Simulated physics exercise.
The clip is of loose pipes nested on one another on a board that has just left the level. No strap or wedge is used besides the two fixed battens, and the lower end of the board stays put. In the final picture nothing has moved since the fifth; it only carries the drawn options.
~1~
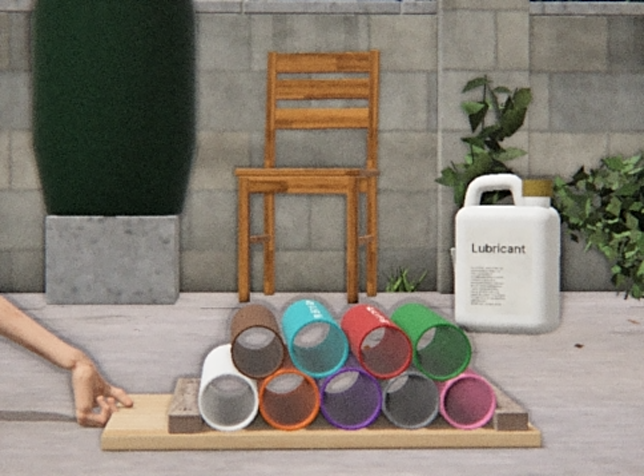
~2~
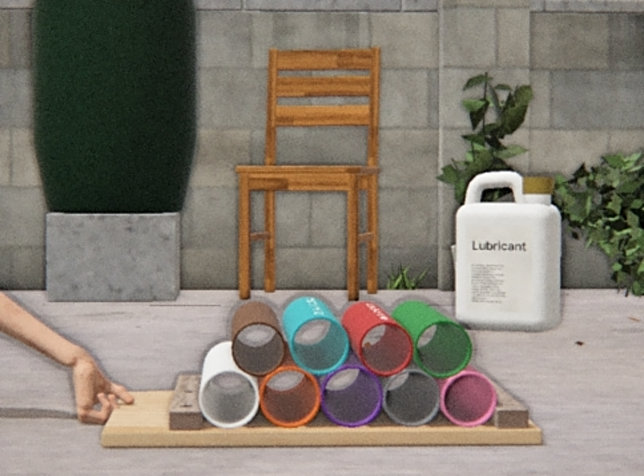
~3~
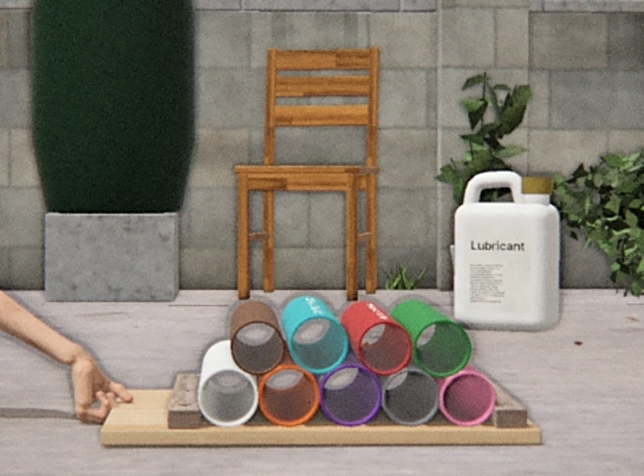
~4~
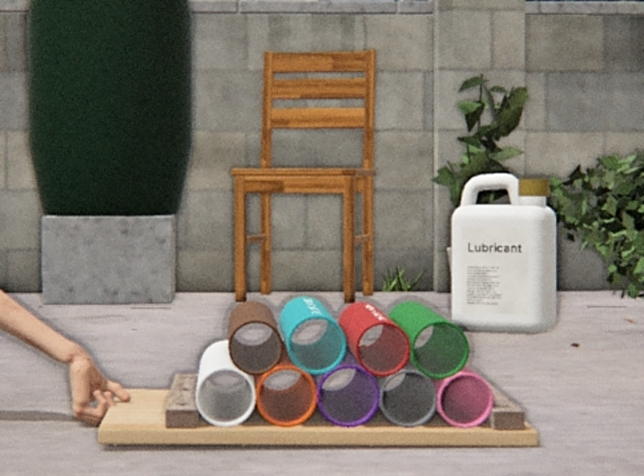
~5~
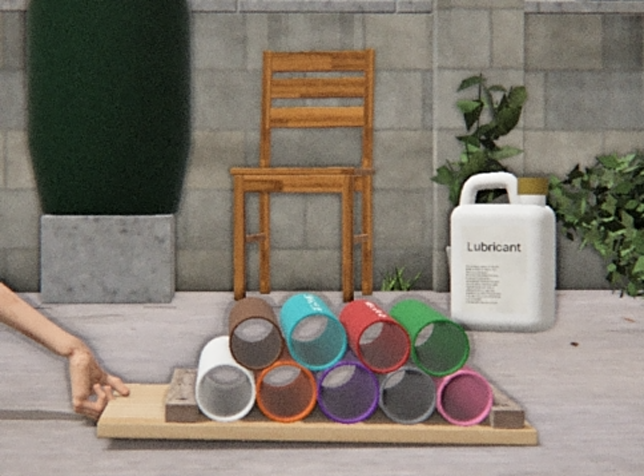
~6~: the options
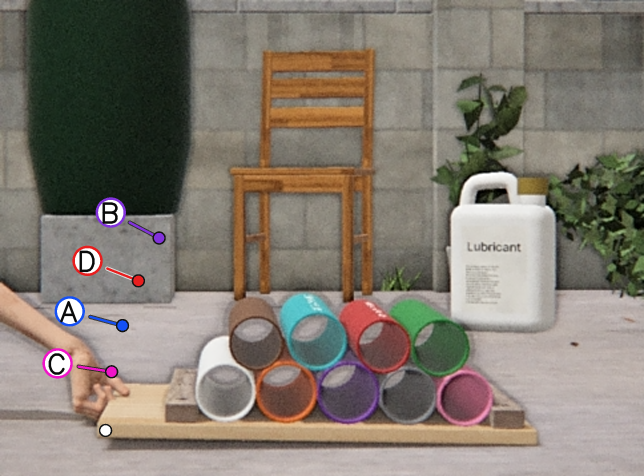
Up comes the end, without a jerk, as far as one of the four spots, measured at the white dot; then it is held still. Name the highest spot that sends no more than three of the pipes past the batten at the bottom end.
Raise it to B.
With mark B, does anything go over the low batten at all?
Yes.
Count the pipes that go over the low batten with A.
It comes to none.
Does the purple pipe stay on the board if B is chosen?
The purple pipe: Yes.
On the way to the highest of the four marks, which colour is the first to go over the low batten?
The green one.
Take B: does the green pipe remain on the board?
No.
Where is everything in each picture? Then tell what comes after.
Red pipe (385, 352); turquoise pipe (319, 348); board (315, 410), in the first frame.
Board (316, 407); white pipe (229, 398), in the second frame.
Board (314, 406); white pipe (228, 397); green pipe (442, 349), in the third frame.
Board (312, 407); white pipe (226, 397); orange pipe (287, 397), in the fourth frame.
Board (311, 403); white pipe (226, 392); orange pipe (287, 393), in the fifth frame.
On the marked copy, A at (123, 326); B at (159, 238); C at (112, 372); D at (139, 281); the white dot at (106, 430).
Taking B. A third of the way, board at 16°.
Two thirds of the way, board at 28°.
When it is over, board at 28°, two over the low batten (green, red).
As for the rest, A none over the low batten; C none over the low batten; D none over the low batten.
